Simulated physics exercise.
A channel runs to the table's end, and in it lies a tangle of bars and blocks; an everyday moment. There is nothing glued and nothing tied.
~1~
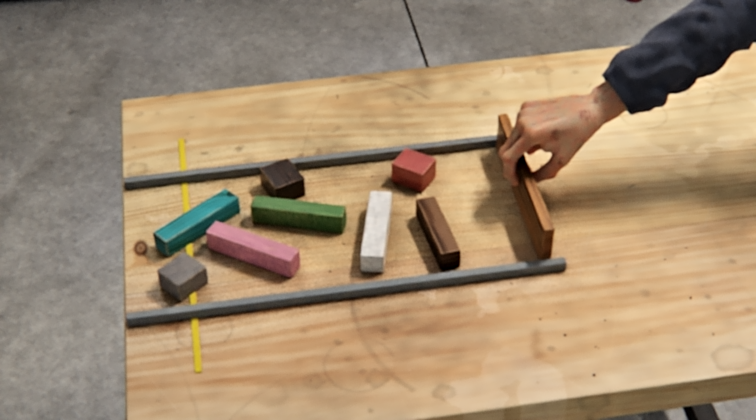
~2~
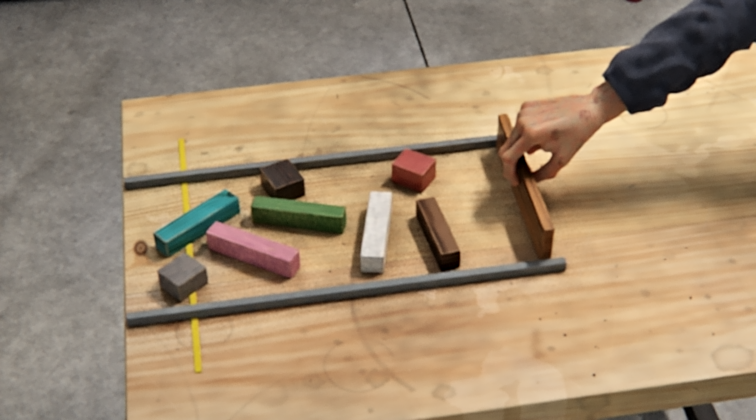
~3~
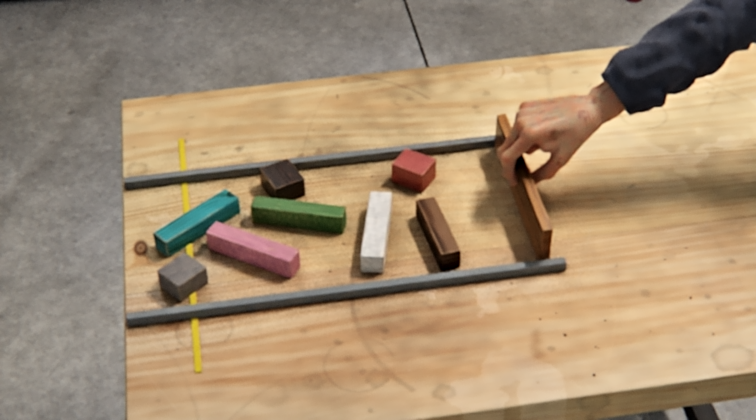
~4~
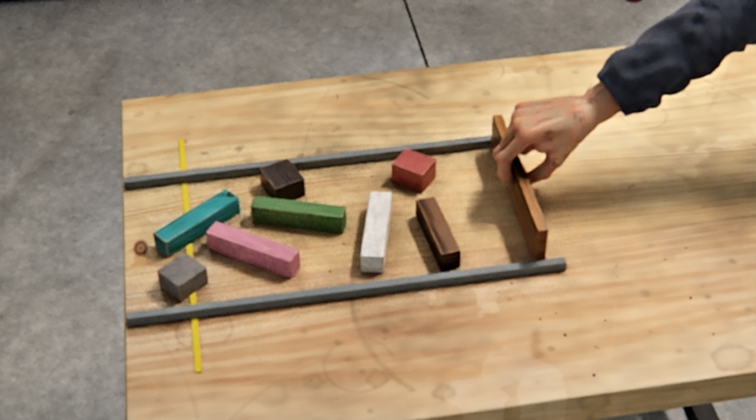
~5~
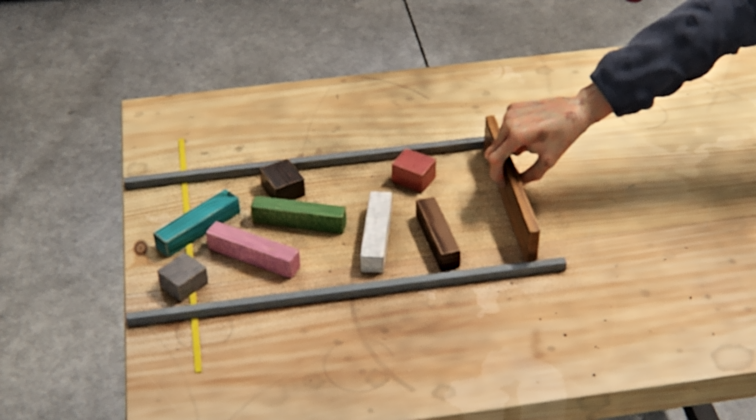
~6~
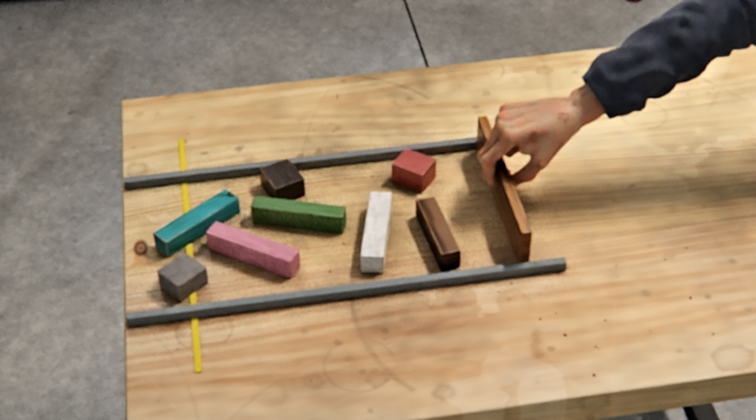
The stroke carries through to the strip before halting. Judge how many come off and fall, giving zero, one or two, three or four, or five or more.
You'd see three or four pieces leave the end and fall.
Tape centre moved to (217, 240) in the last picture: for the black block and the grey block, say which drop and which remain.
Black block: Is still there, grey block: Is gone.
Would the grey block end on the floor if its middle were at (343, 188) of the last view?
I reckon the grey block stays in place.
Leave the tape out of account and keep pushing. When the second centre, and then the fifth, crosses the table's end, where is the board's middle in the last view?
First at (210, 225), next at (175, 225).
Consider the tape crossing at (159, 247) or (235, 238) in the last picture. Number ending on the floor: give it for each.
Counts: 5, 0.
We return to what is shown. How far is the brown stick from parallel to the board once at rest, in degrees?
Close to 0°.
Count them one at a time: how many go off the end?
Count = 3.
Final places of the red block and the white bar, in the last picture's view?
Final pixels, roughly: (170, 189) for the first, (157, 259) for the other.
Early on, none off yet; grey block at rest near (183, 277); turquoise stick at rest near (197, 222); pink bar at rest near (253, 250).
Finally, the number that fall off is three or four; lost, pink bar, turquoise stick and grey block.
